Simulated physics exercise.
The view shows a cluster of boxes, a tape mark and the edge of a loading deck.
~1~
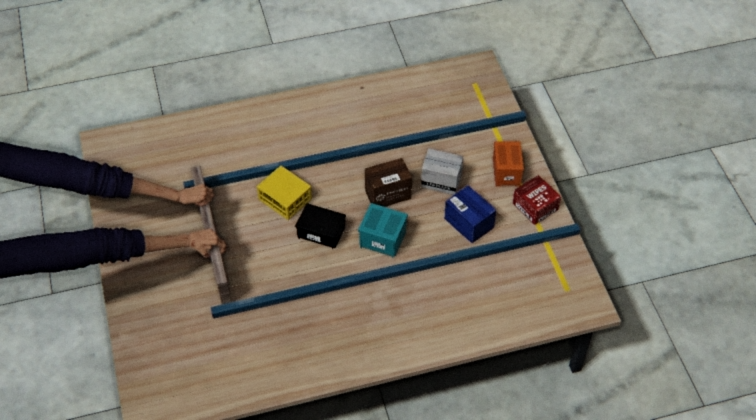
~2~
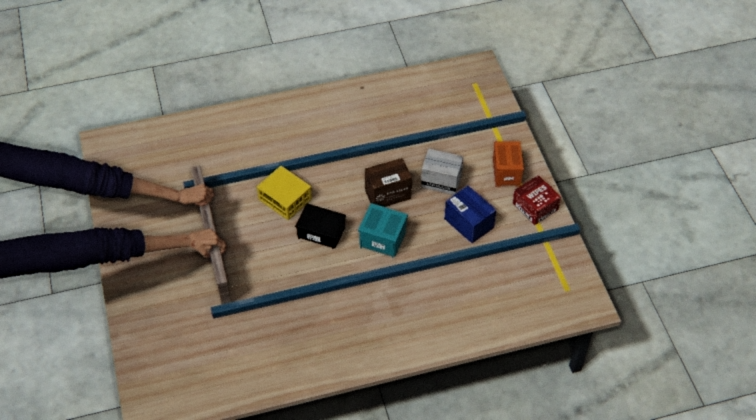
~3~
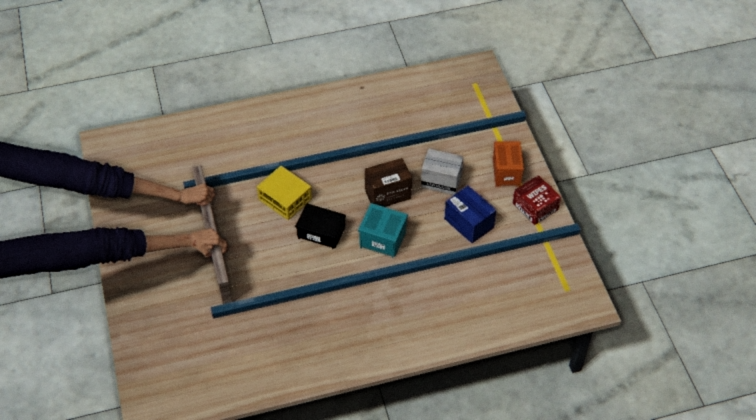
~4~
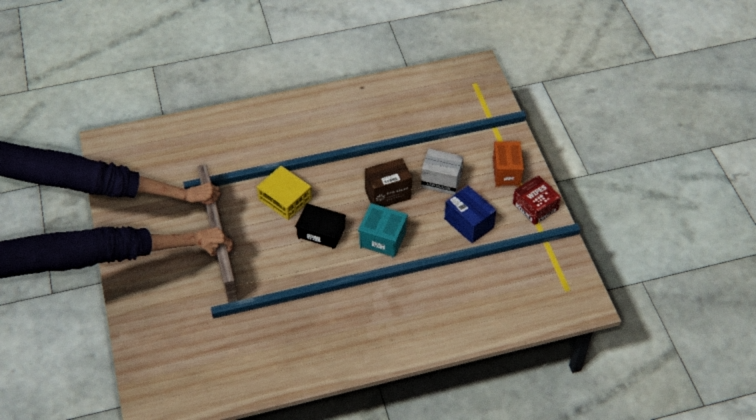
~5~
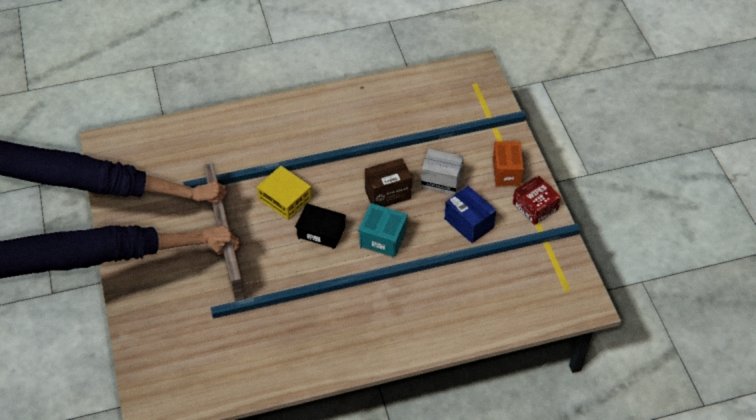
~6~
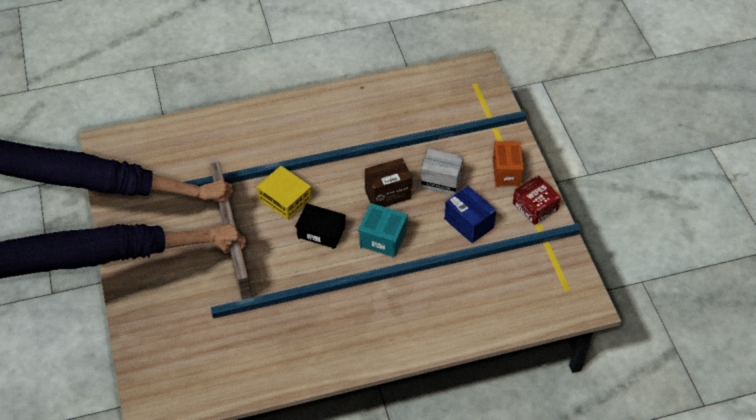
Two hands slide a wooden bar slightly right toward colorful boxes that stay still.
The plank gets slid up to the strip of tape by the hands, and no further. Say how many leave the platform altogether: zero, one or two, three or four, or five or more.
Fallen: Five or more.
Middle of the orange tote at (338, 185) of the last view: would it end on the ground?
It goes off the edge.
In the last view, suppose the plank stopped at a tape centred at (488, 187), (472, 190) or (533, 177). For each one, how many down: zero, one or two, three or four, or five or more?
Taking the places in the order asked: Either three or four, then either one or two, then five or more.
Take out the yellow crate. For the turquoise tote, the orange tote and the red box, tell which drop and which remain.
The turquoise tote keeps its place; the orange tote is gone; and the red box is gone.
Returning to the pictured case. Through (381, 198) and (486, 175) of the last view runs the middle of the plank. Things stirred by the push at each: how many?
I count 5 first and 8 after.
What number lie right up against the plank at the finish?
So the total is 3.
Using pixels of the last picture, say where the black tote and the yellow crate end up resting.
They end up close to (535, 176) and (523, 145).
A little later, none off yet; red box at rest near (537, 200); orange tote at rest near (508, 164); blue box at rest near (470, 214).
When it is over, the number that fall off is five or more; down, brown parcel, white parcel, blue box, orange tote and red box.
